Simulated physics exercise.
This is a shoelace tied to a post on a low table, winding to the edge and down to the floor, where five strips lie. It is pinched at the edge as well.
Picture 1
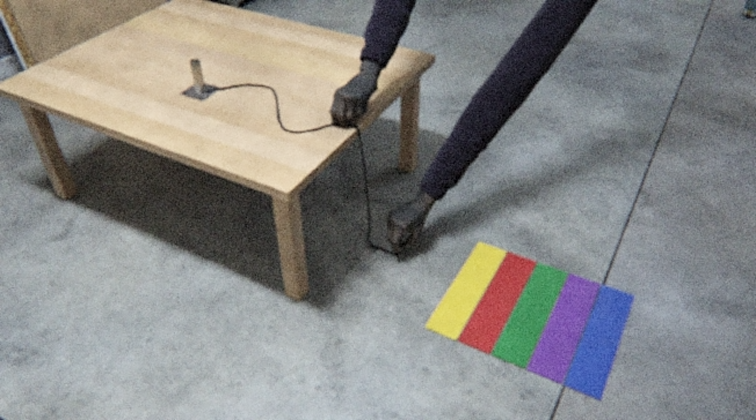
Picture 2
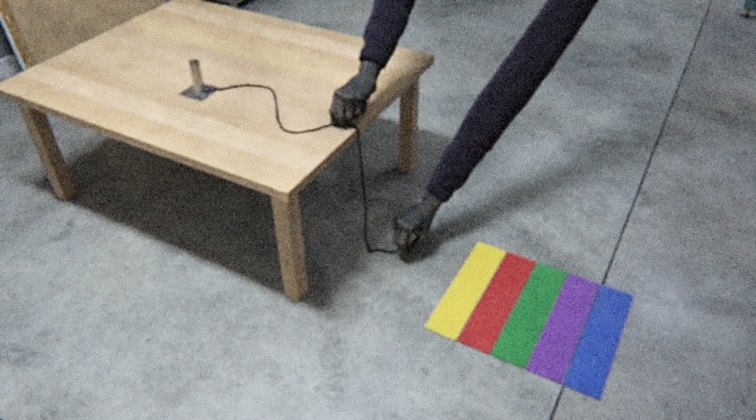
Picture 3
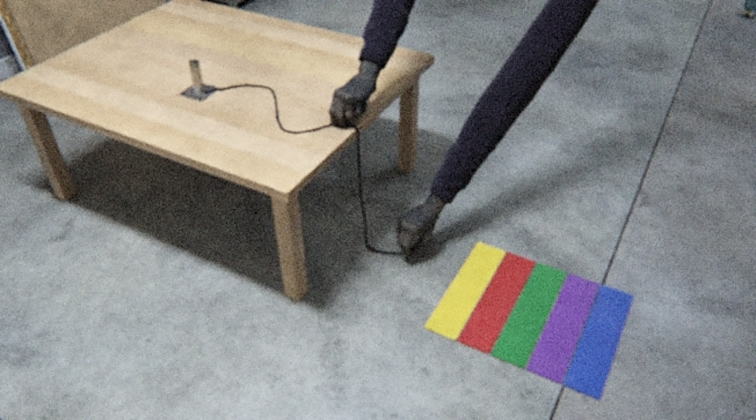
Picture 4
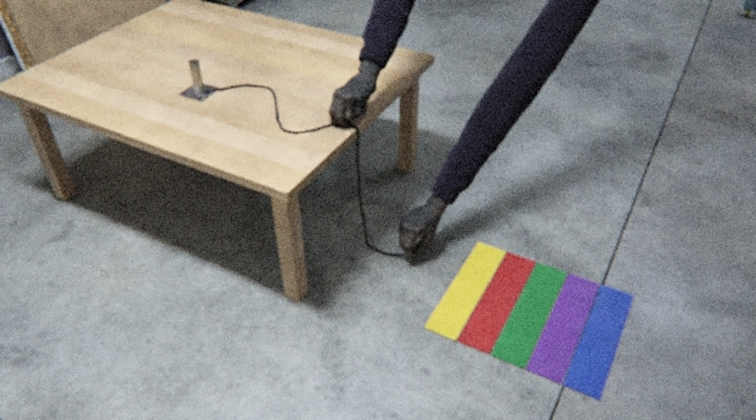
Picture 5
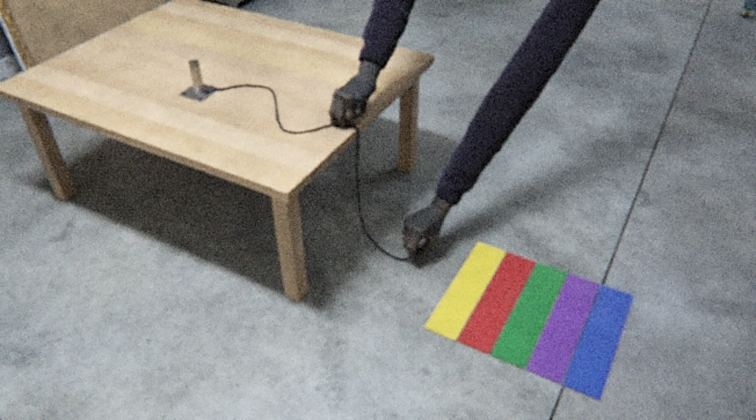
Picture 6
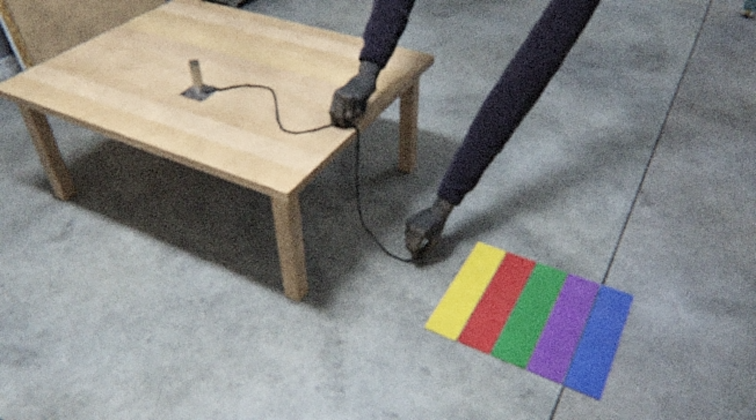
On a concrete floor beside a low wooden table, gloved hands holding a dark cord, the lower one shifting slightly right.
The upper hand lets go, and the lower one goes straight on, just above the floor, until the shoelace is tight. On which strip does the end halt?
It halts on the purple strip.
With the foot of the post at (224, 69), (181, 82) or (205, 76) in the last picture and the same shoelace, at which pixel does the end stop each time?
Try by try, around (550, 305), (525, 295) and (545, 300).
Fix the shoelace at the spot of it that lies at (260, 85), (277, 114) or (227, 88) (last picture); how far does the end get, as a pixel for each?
About (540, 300), (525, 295) and (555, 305).
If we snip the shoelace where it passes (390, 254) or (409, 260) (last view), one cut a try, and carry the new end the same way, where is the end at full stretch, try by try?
The places are (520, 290) and (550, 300).
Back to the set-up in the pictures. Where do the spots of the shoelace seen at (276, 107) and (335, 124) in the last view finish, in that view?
At (300, 116), then (387, 160).
Early on, end near (501, 285); over red.
Midway, end near (542, 300); over green.
At the end of the slack, end near (567, 309); over purple. Over purple.
